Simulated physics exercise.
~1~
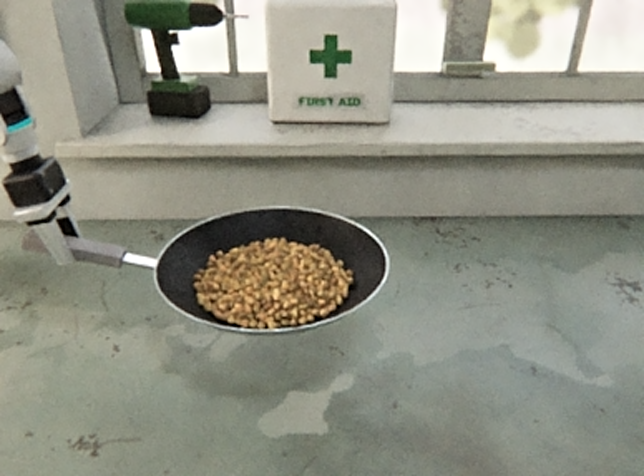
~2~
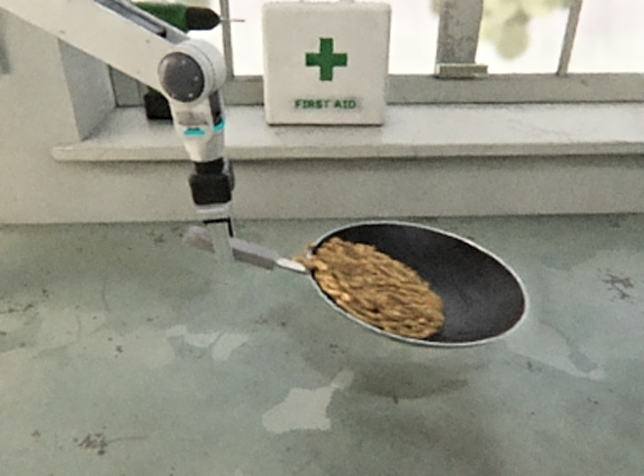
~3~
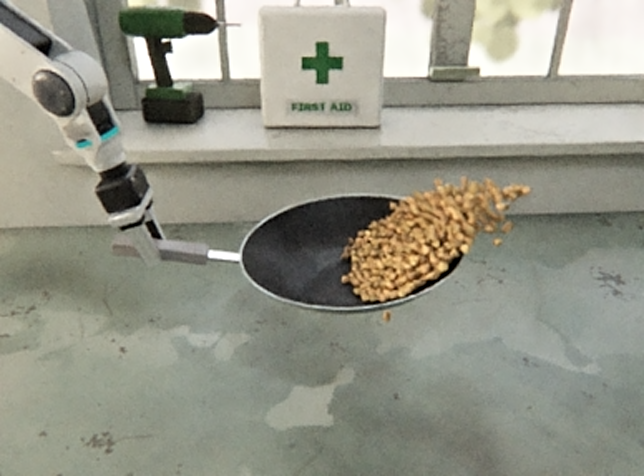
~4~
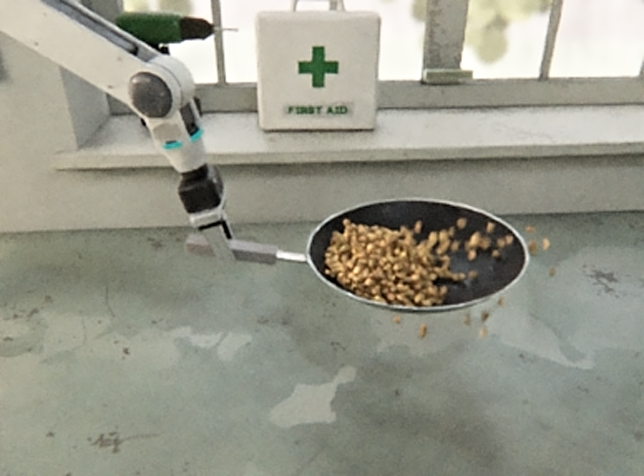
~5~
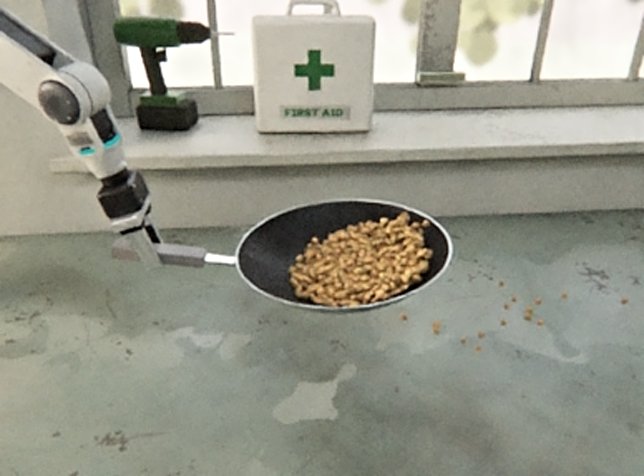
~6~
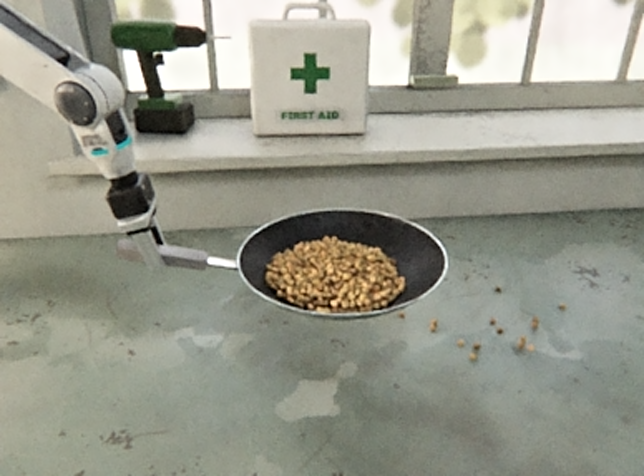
A robot arm jerks a wok of chickpeas back and forth, spilling a few beside it.
